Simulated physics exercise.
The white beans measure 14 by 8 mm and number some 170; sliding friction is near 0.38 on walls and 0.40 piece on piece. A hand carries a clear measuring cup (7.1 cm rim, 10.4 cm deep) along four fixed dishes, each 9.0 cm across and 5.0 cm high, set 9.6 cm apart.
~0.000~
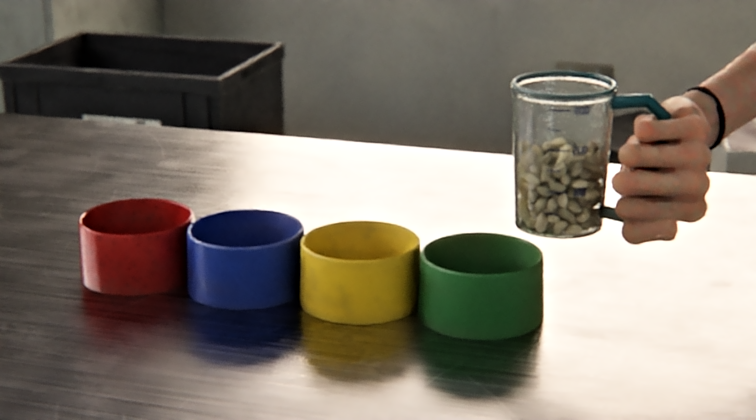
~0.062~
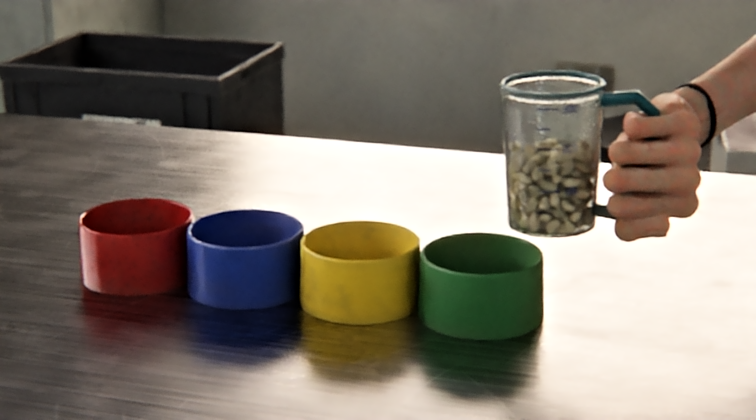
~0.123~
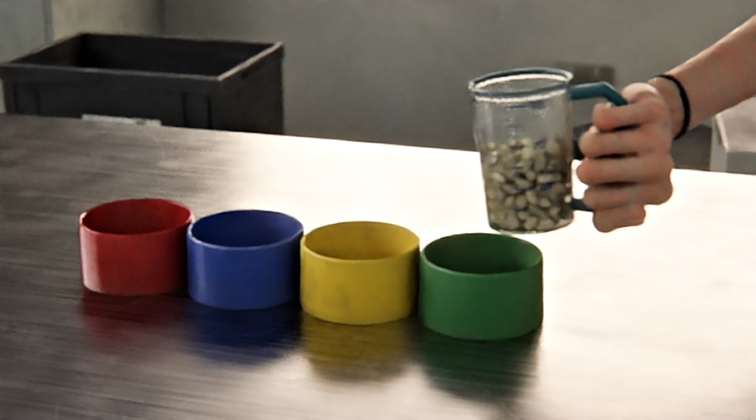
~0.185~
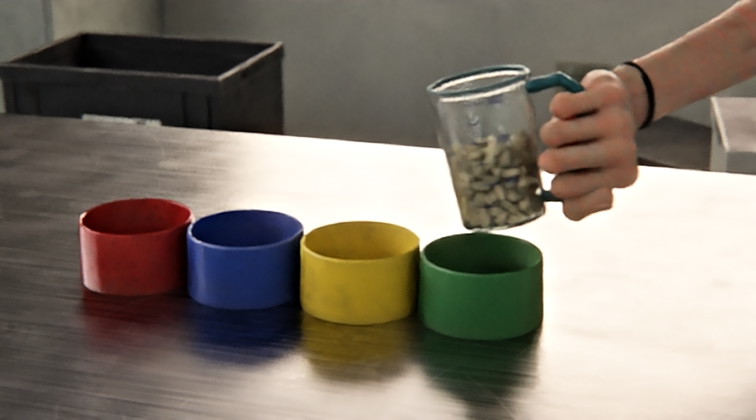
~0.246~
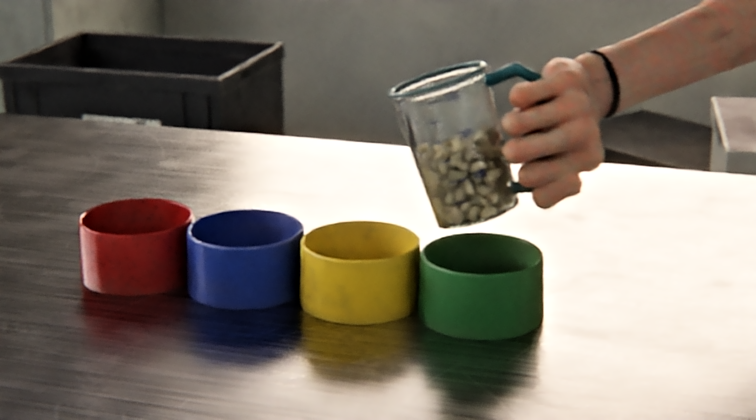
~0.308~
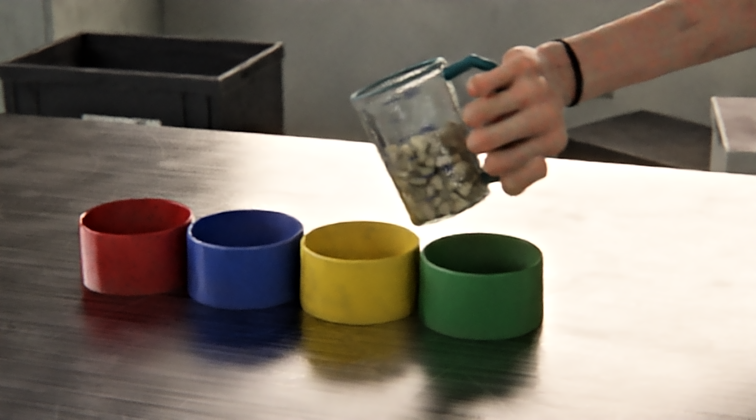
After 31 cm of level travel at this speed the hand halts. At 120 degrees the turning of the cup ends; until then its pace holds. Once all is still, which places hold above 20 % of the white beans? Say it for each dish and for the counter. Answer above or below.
Red dish: Above; blue dish: Below; green dish: Below; yellow dish: Below; on the counter: Below.
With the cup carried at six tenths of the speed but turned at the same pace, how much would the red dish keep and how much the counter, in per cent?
Then: Red 90, counter 10.
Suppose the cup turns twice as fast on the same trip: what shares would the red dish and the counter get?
Red 80, counter 20.
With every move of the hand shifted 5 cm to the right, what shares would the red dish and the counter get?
Then: Red 90, counter 10.
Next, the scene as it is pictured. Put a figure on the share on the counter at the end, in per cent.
Roughly 0 per cent.
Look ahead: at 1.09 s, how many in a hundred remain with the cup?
Some 95 per cent of the load.
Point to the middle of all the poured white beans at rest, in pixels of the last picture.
Around (130, 247).
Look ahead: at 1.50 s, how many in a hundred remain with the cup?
Some 25 per cent of the load.
After 0.78 s, tilt 70 degrees; cup holds 100 %.
After 1.09 s, tilt 101 degrees; cup holds 95 %, red 5 %.
After 1.50 s, tilt 120 degrees; cup holds 25 %, red 75 %.
At rest (2.3 s), red 100 %, blue 0 %, green 0 %, yellow 0 %, counter 0 %.
